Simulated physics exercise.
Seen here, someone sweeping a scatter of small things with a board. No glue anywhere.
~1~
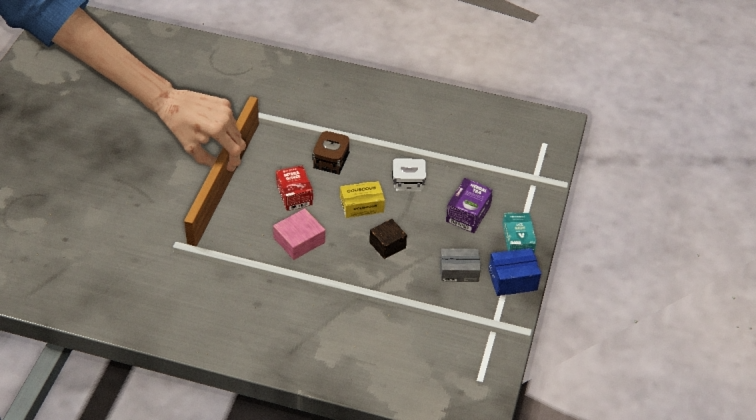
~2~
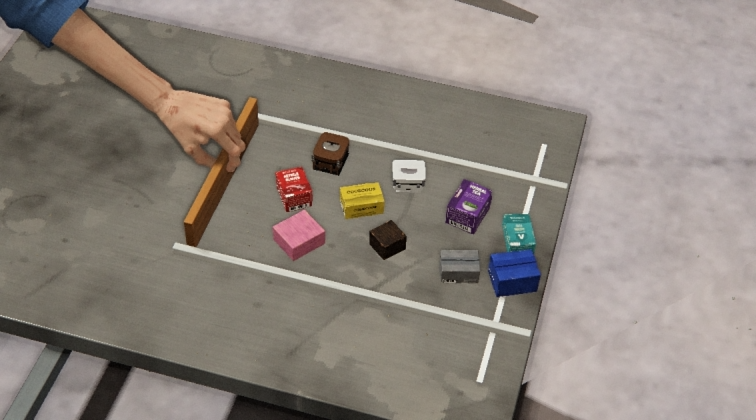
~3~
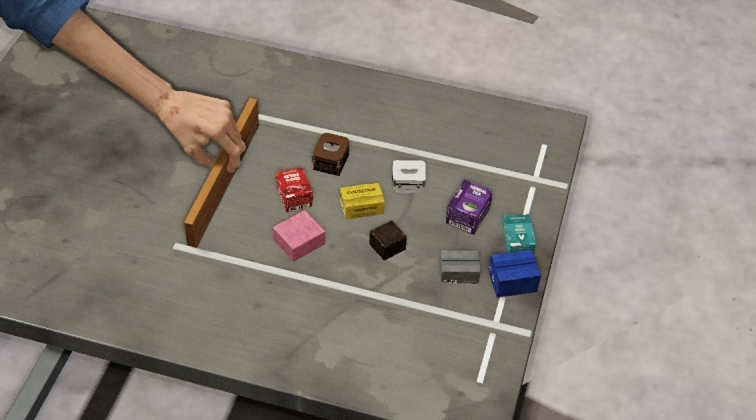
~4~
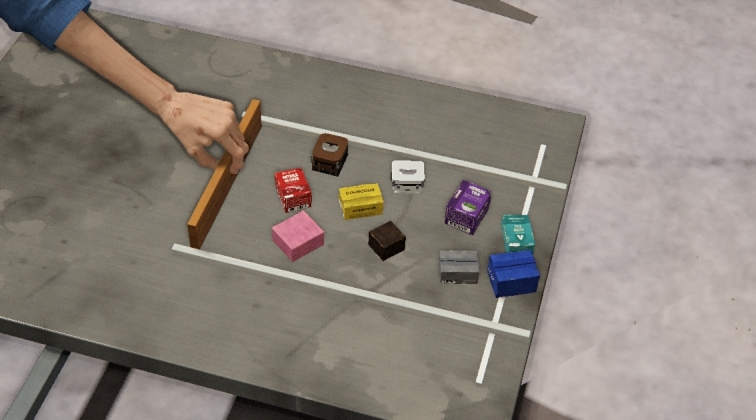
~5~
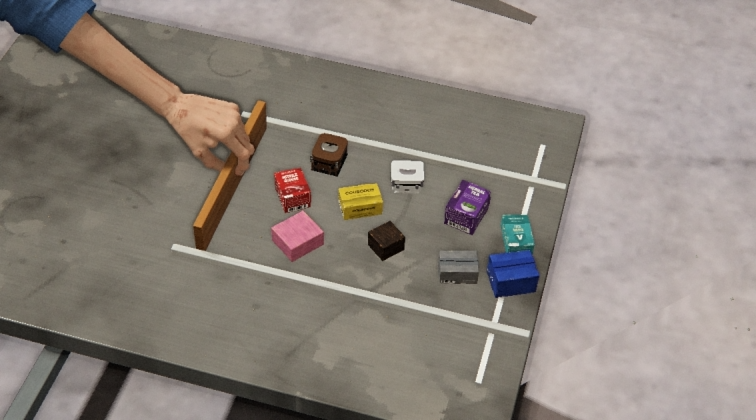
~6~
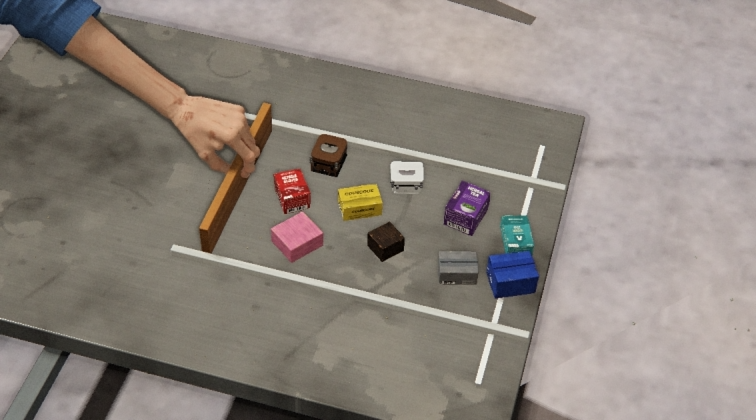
A dark, stained tabletop stands above a pale floor, seen from high above at an angle. Small boxes in red, brown, pink, yellow, white, black, purple, grey, turquoise and blue lie scattered between white tape lines, with a wooden board at their left. A blue-sleeved arm's hand grips the board, holds it nearly still, then slides it slightly right toward the unmoving boxes.
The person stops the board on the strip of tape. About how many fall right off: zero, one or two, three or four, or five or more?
The number that fall off is five or more.
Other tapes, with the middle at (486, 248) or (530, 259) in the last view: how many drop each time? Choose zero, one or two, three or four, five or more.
One after another: Three to four; at least five.
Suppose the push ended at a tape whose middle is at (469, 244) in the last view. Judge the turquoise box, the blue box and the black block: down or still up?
The turquoise box tumbles off; the blue box falls; the black block does not fall.
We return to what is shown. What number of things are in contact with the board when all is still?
3 of them.
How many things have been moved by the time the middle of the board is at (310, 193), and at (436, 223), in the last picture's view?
First 4, then 10.
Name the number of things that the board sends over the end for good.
Exactly 7.
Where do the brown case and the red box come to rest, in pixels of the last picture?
Near (541, 204) and (528, 250).
Early on, none off yet; blue box at rest near (512, 275); turquoise box at rest near (517, 236); grey box at rest near (458, 268).
A while later, none off yet; blue box at rest near (516, 275); turquoise box travelled a little near (538, 241); grey box travelled about its own width near (476, 284).
Finally, the number that fall off is five or more; lost, yellow box, white case, black block, purple box, grey box, turquoise box and blue box.
